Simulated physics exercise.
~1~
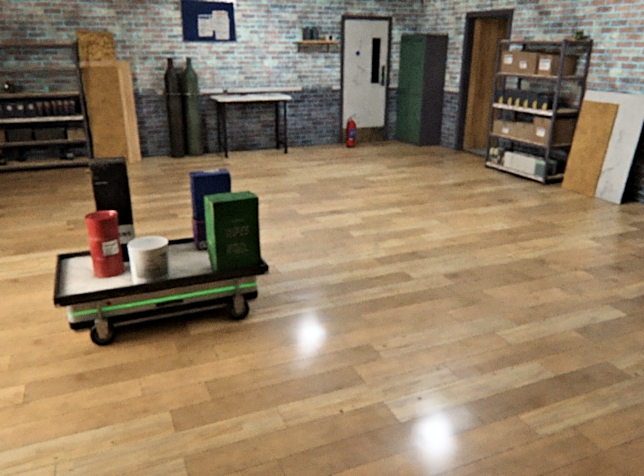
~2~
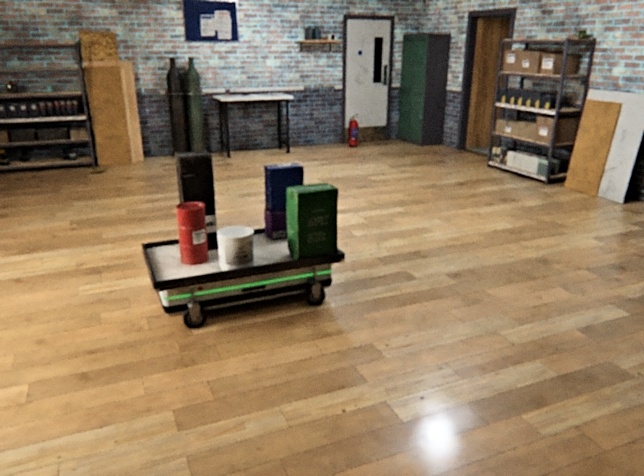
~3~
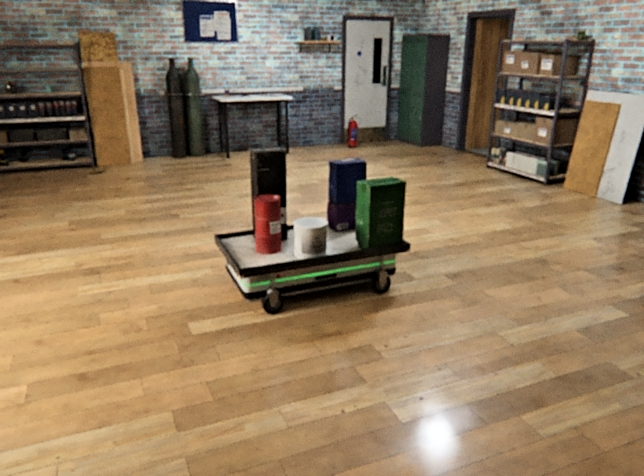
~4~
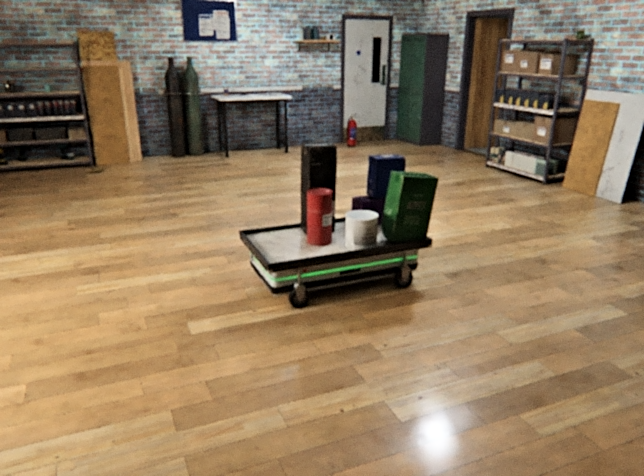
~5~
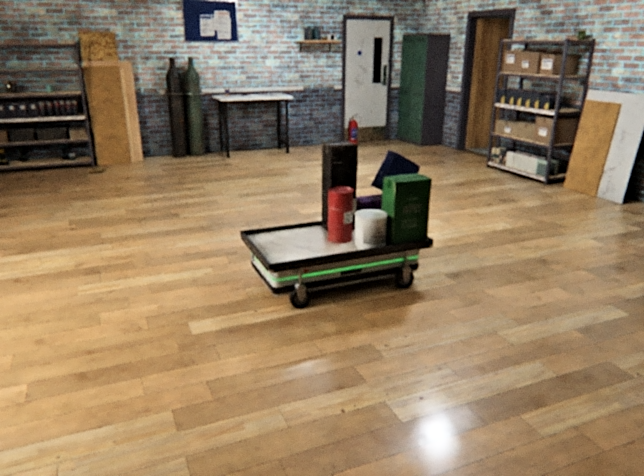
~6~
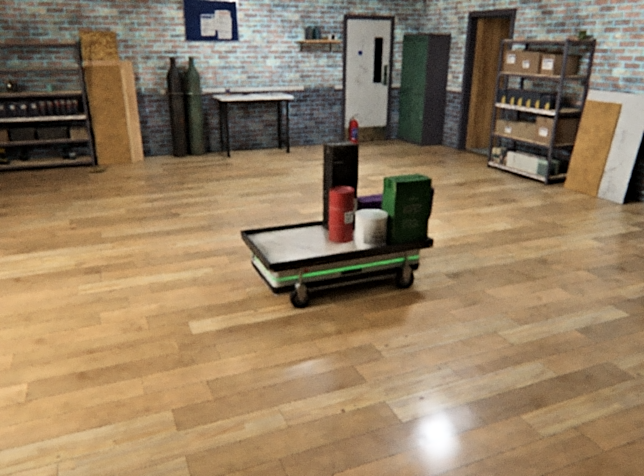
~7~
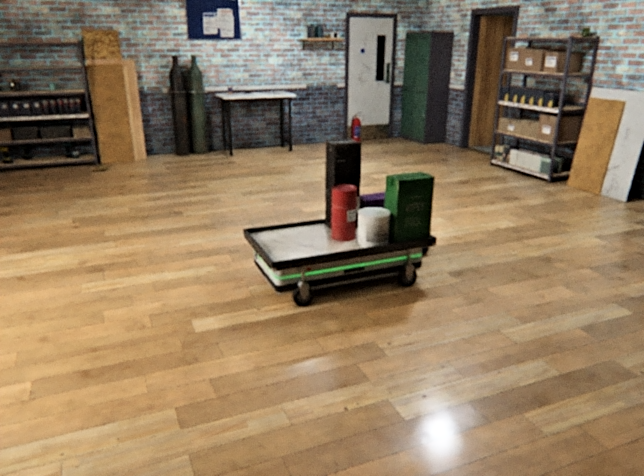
The clip opens with a low cart at the left of a brick-walled workshop, carrying a red canister, a white pail and black, green, blue and purple boxes. It rolls to the right across the wooden floor with its load upright, then brakes to a stop near the middle. As it halts, the black box, red canister and white pail slide toward the right end, and the blue box tips over behind the green one. The blue box drops off the deck and out of sight. The cart ends at rest, with the other items still aboard and the green box upright at the right end.
